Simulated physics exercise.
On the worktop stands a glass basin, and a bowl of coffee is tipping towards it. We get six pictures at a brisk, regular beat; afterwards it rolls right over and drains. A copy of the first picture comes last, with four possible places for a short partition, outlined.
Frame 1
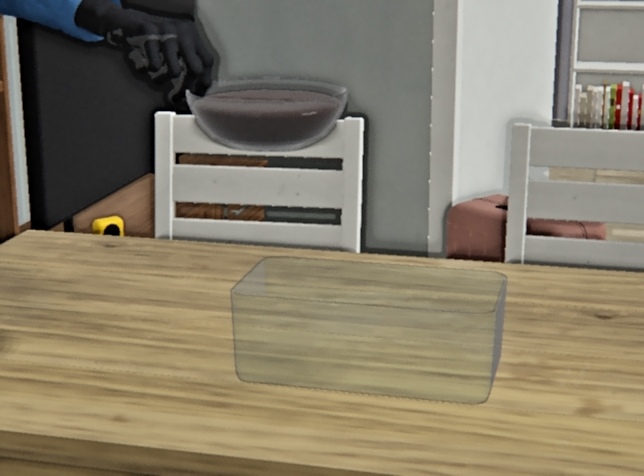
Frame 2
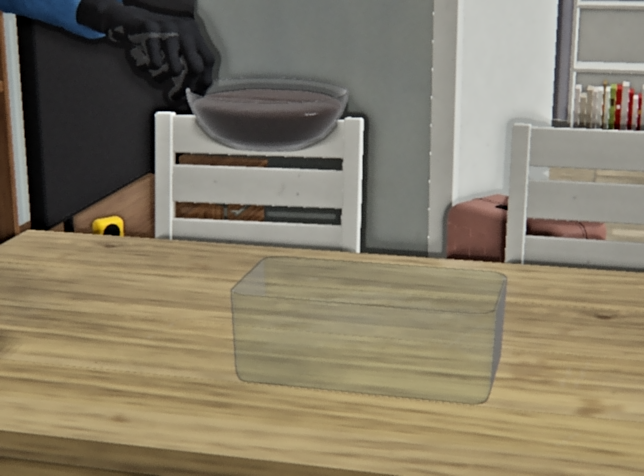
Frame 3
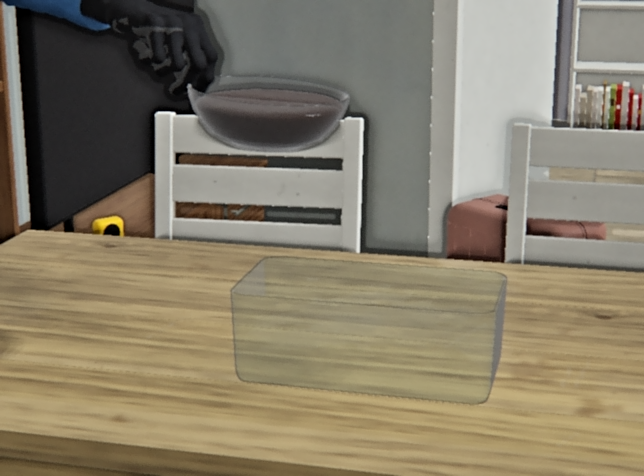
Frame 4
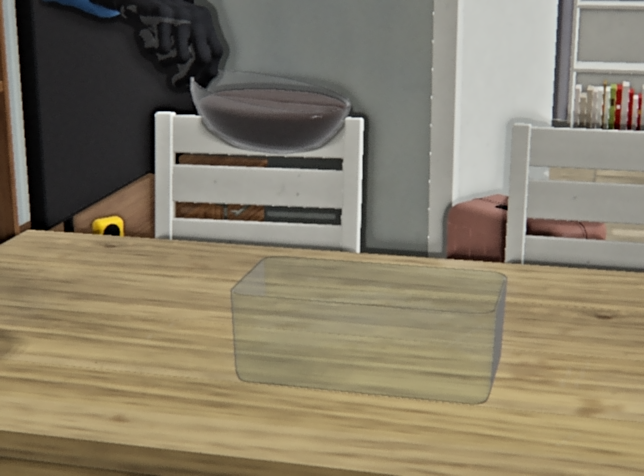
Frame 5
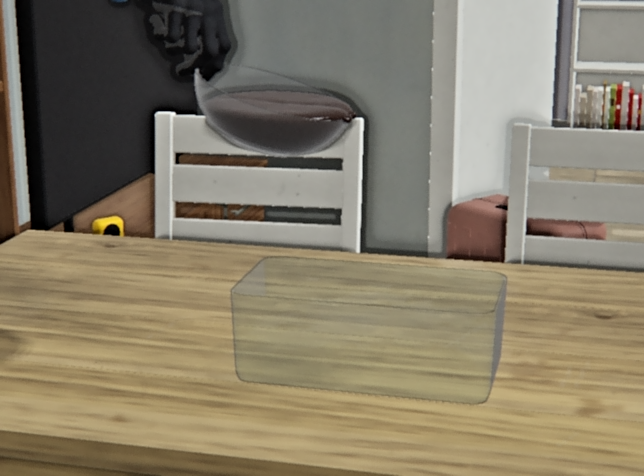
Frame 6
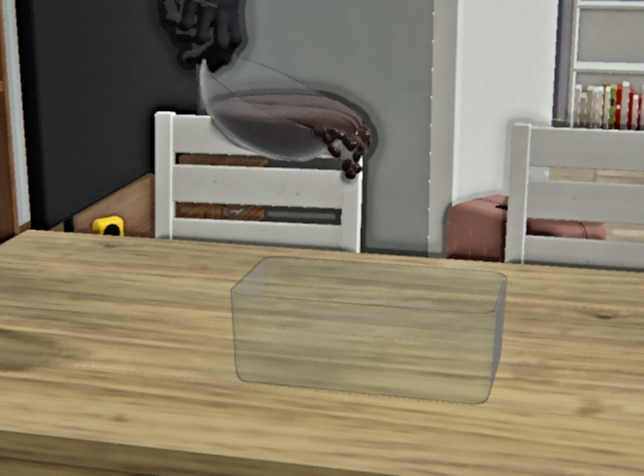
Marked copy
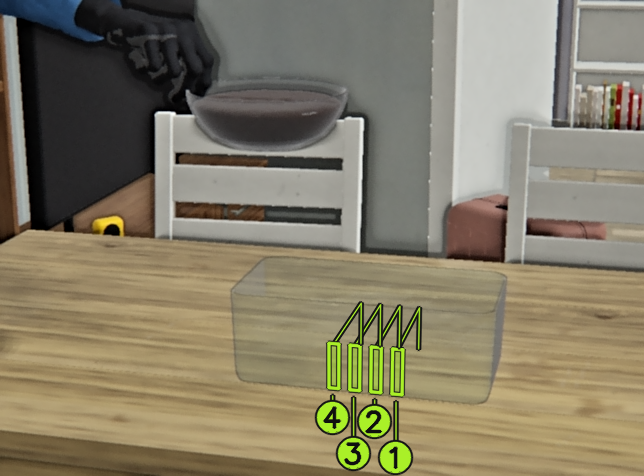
A clear bowl of dark brown coffee tilts to the right above a light wooden worktop, seen from a fixed, slightly raised view in a room with white chairs. An empty, see-through rectangular basin stands on the worktop, while a black-gloved hand with a blue sleeve is at the bowl's upper left. The hand rises as the bowl tips gradually, and coffee slips over its right lip in dark blobs.
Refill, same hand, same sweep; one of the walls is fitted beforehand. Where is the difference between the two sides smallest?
I would pick place 1.
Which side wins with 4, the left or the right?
The right side.
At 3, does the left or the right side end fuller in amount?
More ends on the right.
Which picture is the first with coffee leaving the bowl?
Picture 5.
On the marked copy, 1 at (395, 401); 2 at (374, 399); 3 at (353, 397); 4 at (332, 395).
If 1 is chosen, about 53 % ends left of the wall and 45 % right of it.
If 2 is chosen, about 30 % ends left of the wall and 69 % right of it.
If 3 is chosen, about 16 % ends left of the wall and 83 % right of it.
If 4 is chosen, about 7 % ends left of the wall and 92 % right of it.
